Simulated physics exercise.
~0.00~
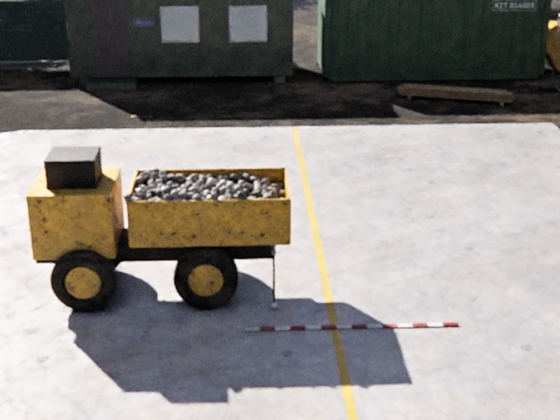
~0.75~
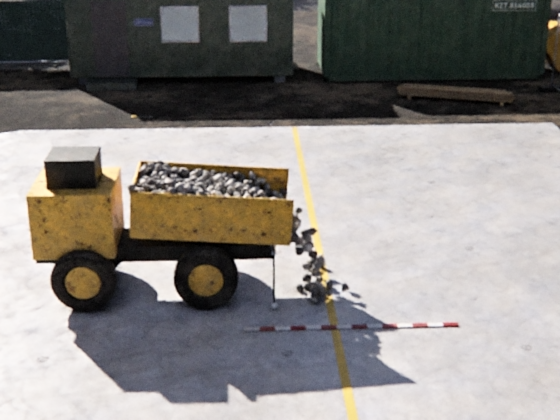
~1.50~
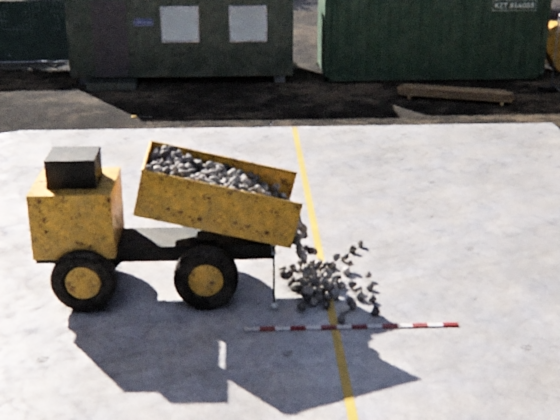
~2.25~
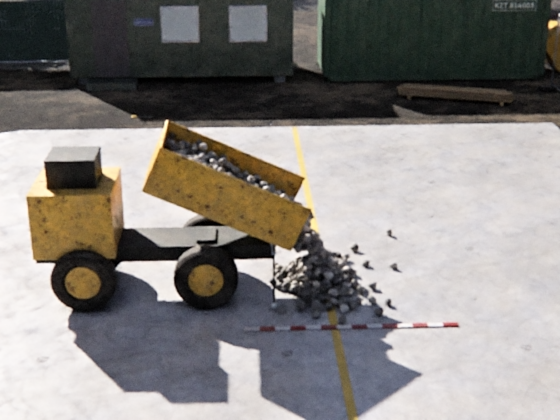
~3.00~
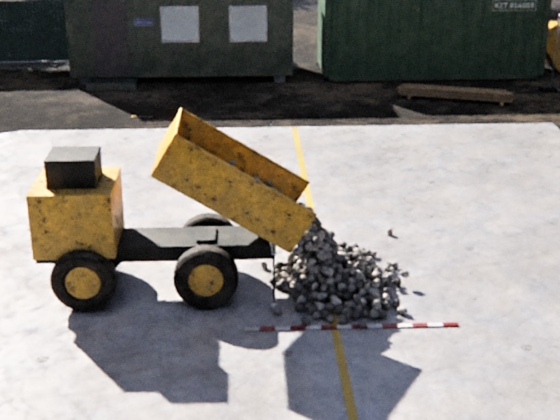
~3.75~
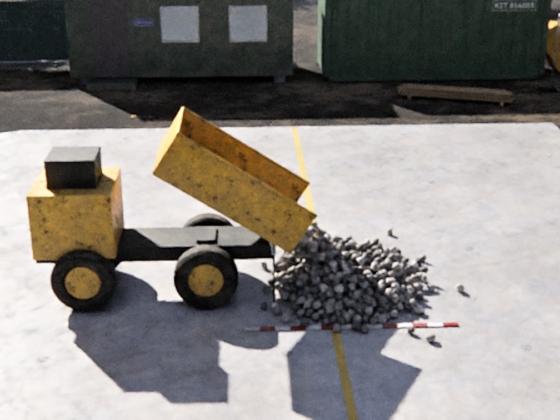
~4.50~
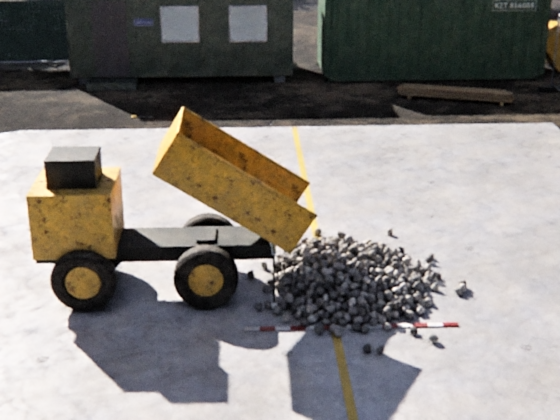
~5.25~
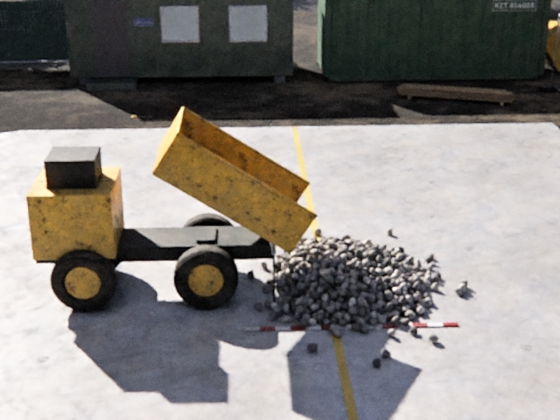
Yellow tipper truck raising its body and pouring grey stones onto pale ground, leaving a heap spread across a yellow line.
